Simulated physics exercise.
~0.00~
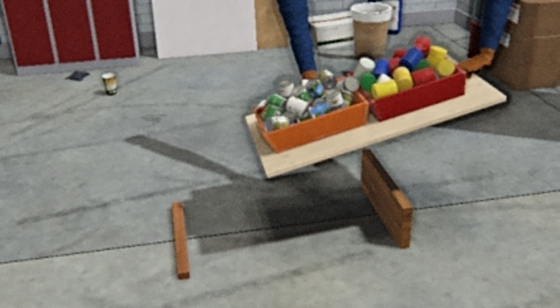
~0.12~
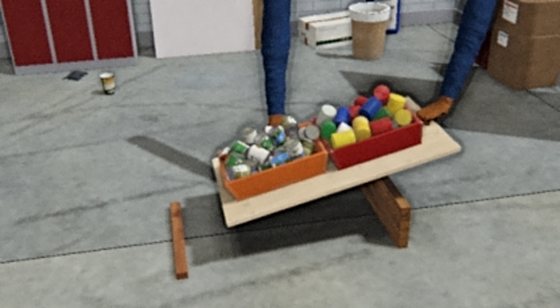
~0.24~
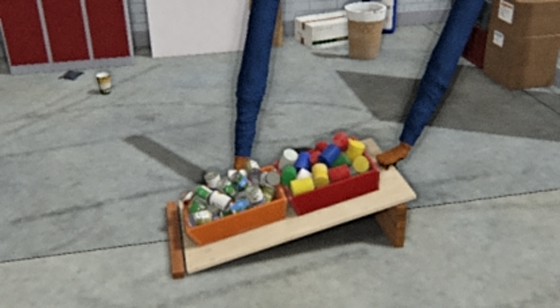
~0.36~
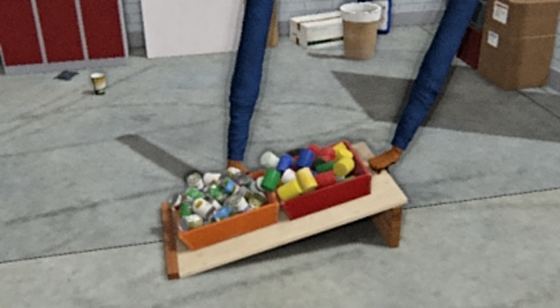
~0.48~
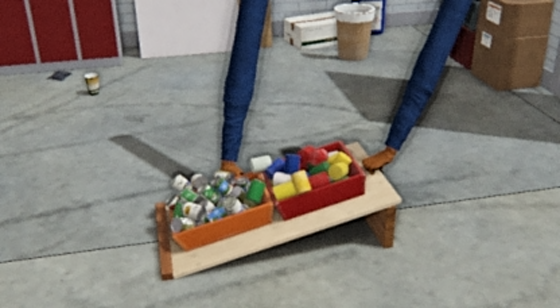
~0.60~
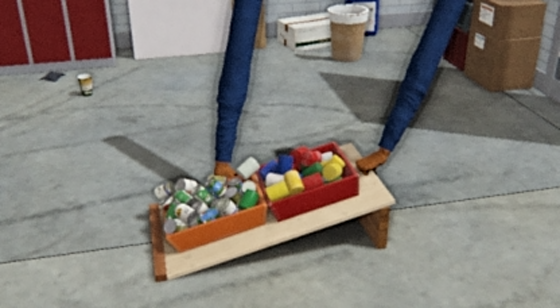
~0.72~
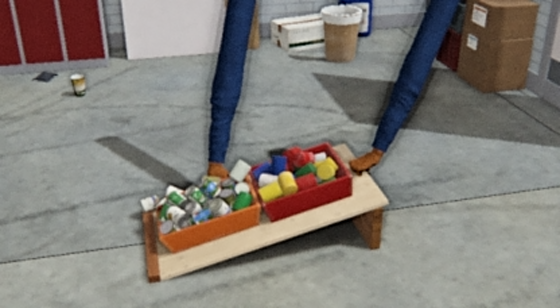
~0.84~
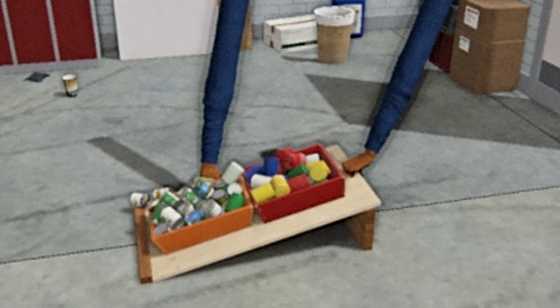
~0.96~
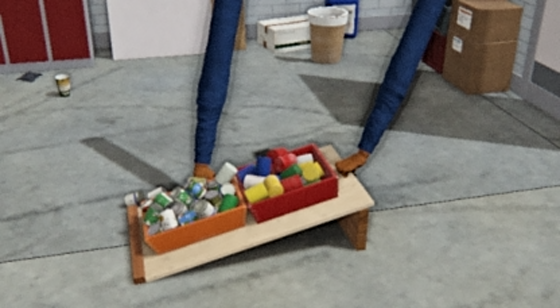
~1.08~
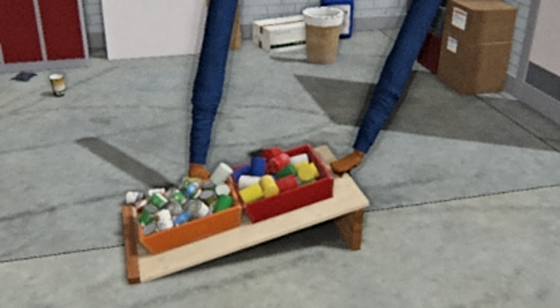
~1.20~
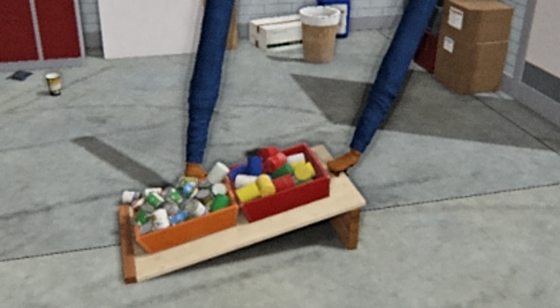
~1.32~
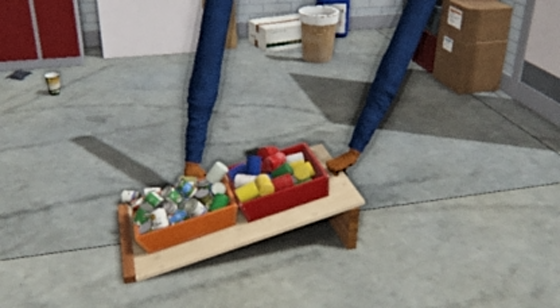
Two baskets of small containers on a tilted board drop against a batten, contents shifting left.
